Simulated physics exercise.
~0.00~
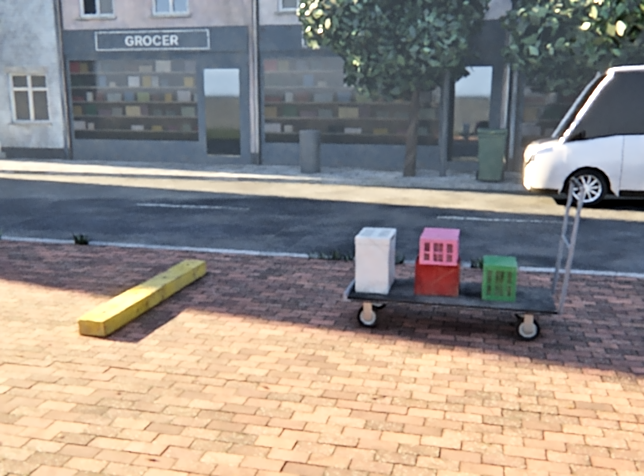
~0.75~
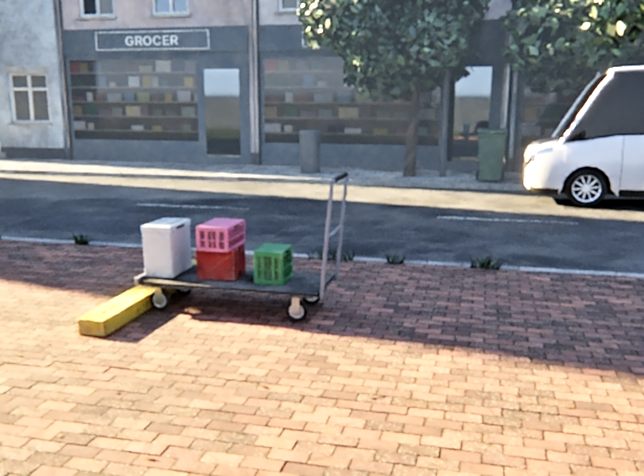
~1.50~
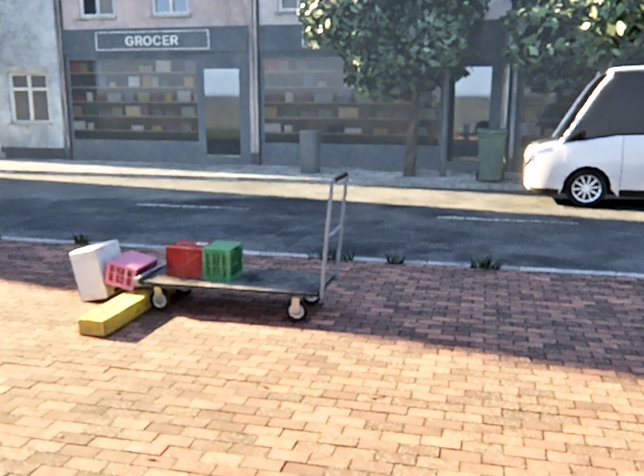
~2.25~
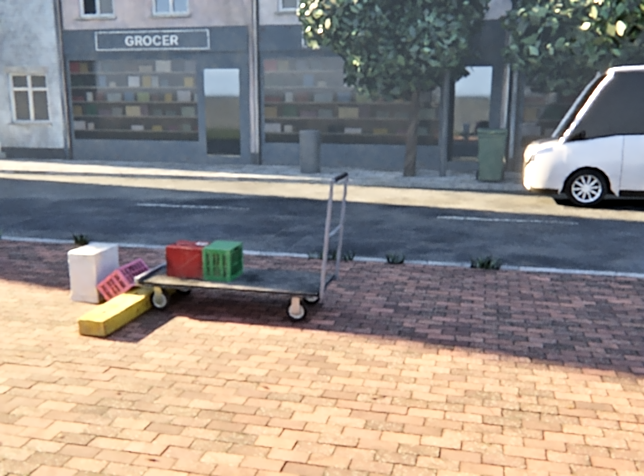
A flatbed trolley carrying a white tote and pink, red and green crates rolled left and stopped at a yellow kerb; the tote and pink crate tumbled off the front, while the red and green ones slid forward but stayed on the deck.
